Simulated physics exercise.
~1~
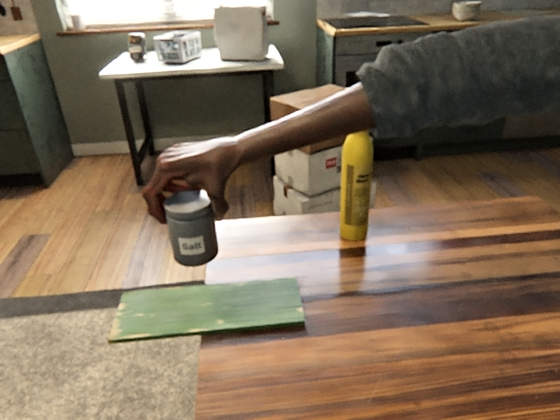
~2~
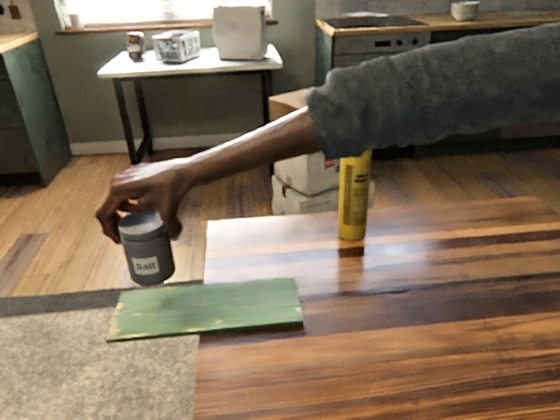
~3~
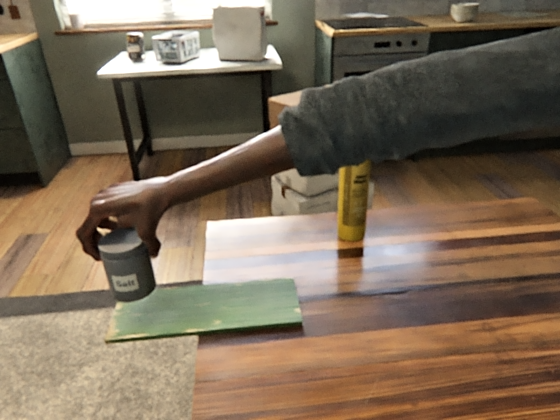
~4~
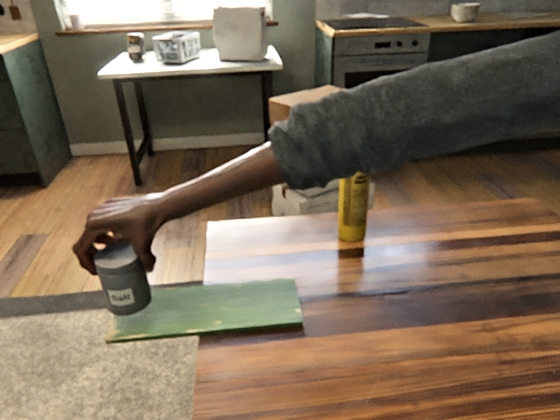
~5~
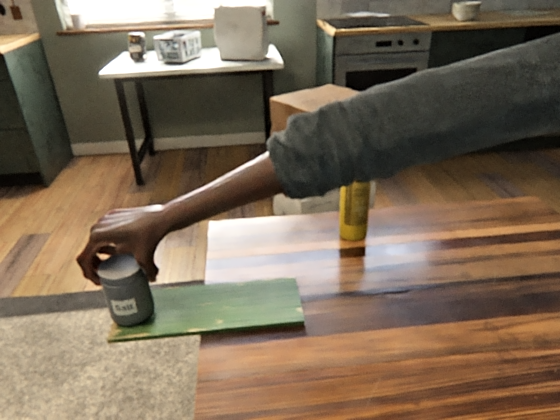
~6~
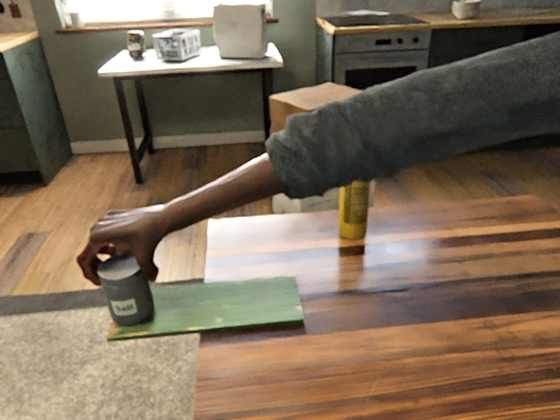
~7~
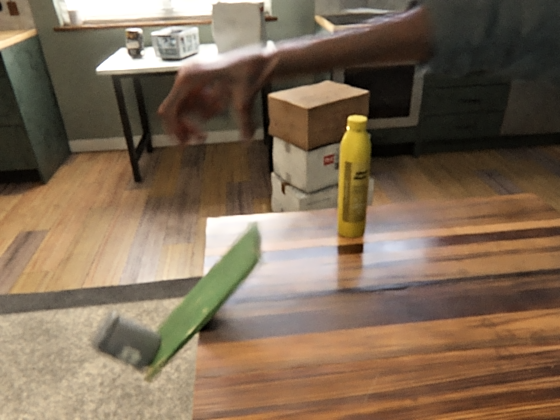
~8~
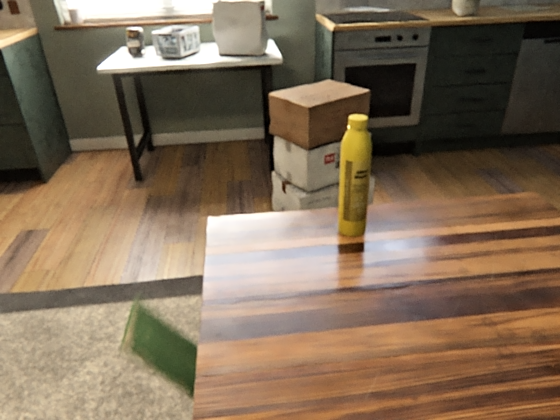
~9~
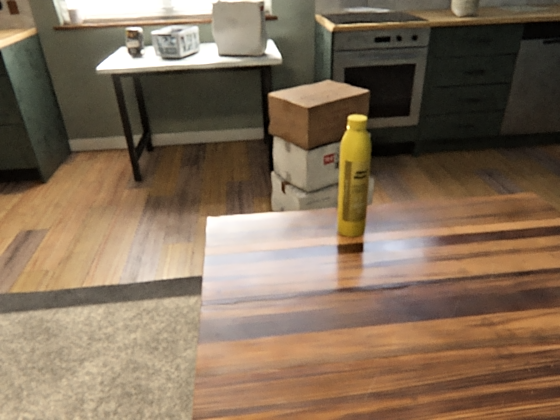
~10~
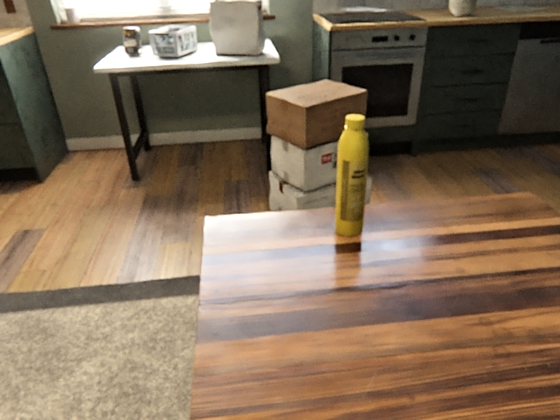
The clip shows a hand lowering a grey jar onto the overhanging left end of a green plank on a wooden table, then letting go. The plank tips and drops off the edge with the jar, both leaving view, while a yellow bottle remains standing on the table.
